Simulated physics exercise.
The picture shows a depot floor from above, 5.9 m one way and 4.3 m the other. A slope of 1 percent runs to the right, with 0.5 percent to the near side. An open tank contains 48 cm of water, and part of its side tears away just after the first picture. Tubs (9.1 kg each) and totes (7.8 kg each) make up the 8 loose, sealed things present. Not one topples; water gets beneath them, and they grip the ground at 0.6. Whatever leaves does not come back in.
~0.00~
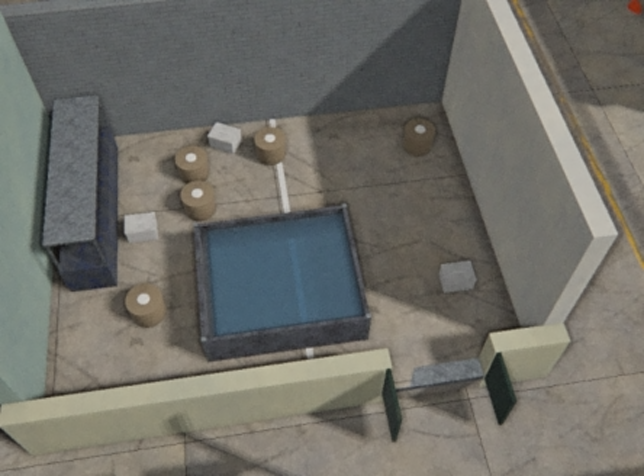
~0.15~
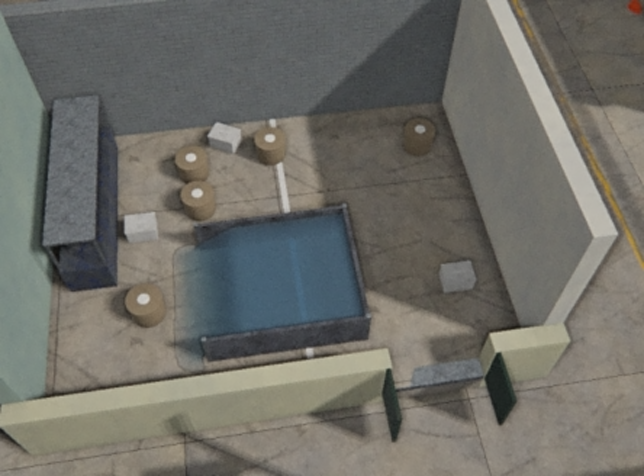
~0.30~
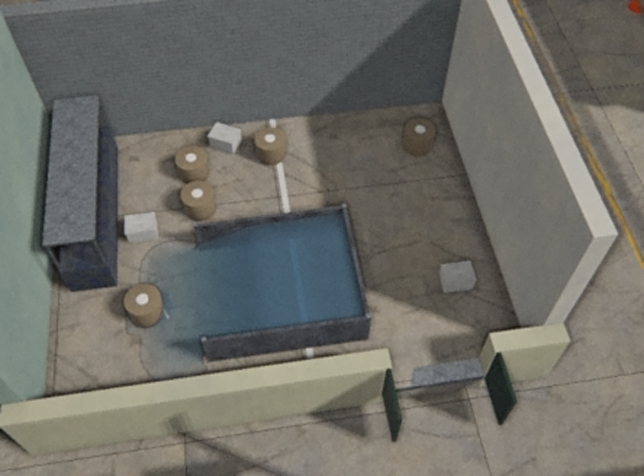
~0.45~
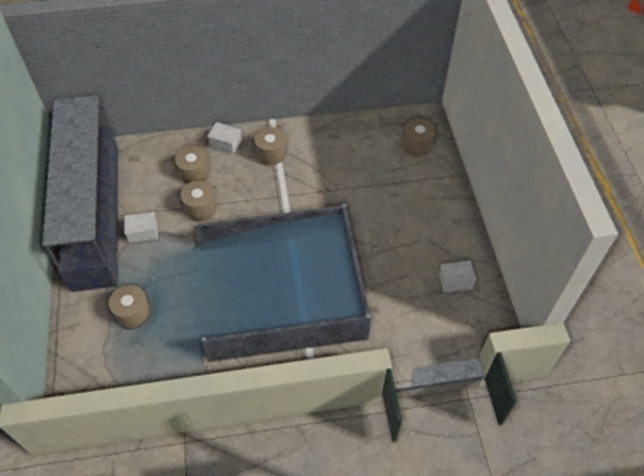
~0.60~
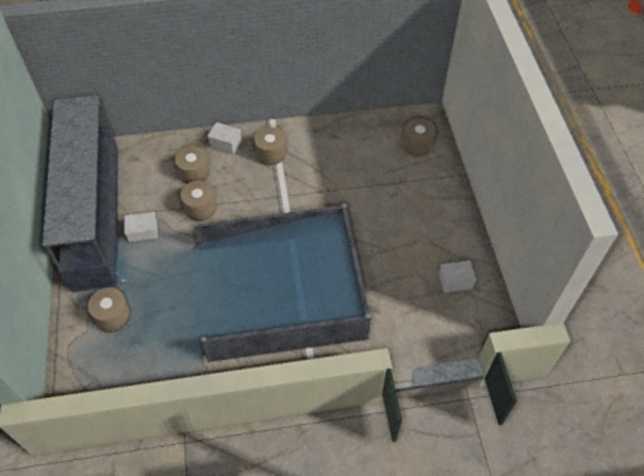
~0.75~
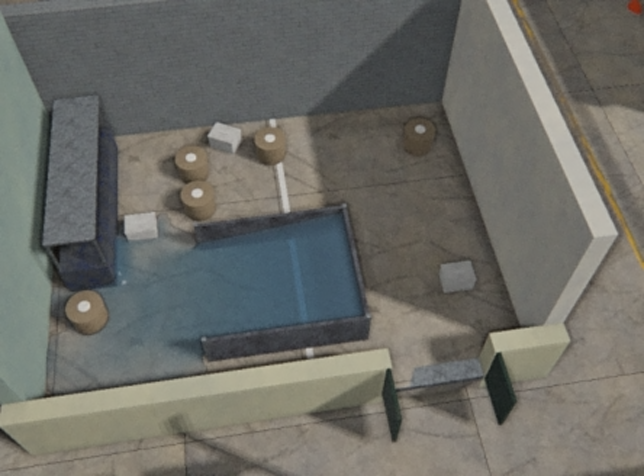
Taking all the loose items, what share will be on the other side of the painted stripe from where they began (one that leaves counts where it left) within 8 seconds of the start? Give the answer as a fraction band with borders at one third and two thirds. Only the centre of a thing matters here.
Band: 1/3 up to 2/3.
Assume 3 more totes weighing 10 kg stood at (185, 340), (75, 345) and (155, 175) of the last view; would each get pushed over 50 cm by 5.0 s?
Taking them in order, the first is above the mark, the second above the mark and the third above the mark.
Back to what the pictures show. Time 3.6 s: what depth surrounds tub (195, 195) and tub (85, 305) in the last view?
Around 3 cm and 18 cm.
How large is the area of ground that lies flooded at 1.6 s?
Somewhere around 9.0 m2, roughly.
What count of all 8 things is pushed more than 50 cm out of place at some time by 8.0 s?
6.
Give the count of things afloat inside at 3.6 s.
At that time, 1.
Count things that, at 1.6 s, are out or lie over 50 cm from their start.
Count then: 2.
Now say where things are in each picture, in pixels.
A tub at (143, 299) rests on the ground; a tub at (191, 158) rests on the ground; 3.1 m2 under water; 0 of 8 have shifted, in the first picture.
A tub at (143, 299), on the bottom; a tub at (191, 158) rests on the ground; water covers 3.8 m2; 0 of 8 have shifted, in the second picture.
A tub at (142, 299) rests on the ground; a tub at (191, 158), on the bottom; water covers 4.6 m2; 0 of 8 have shifted, in the third picture.
A tub at (127, 301), on the bottom, 20 cm from its start; a tub at (191, 158), on the bottom; water covers 5.4 m2; 1 of 8 have shifted, in the fourth picture.
A tub at (106, 303), on the bottom, 45 cm from its start; a tub at (191, 158), on the bottom; water covers 6.3 m2; 1 of 8 have shifted, in the fifth picture.
A tub at (84, 307) rests on the ground, 72 cm from its start; a tub at (191, 158) rests on the ground; water covers 7.0 m2; 1 of 8 have shifted, in the sixth picture.
After 1.6 s 0 of 8 are over the mark; 1 afloat.
After 3.6 s 0 of 8 are over the mark; 1 afloat.
After 5.6 s 3 of 8 are over the mark; 3 afloat.
After 8.0 s 4 of 8 are over the mark; 0 afloat.
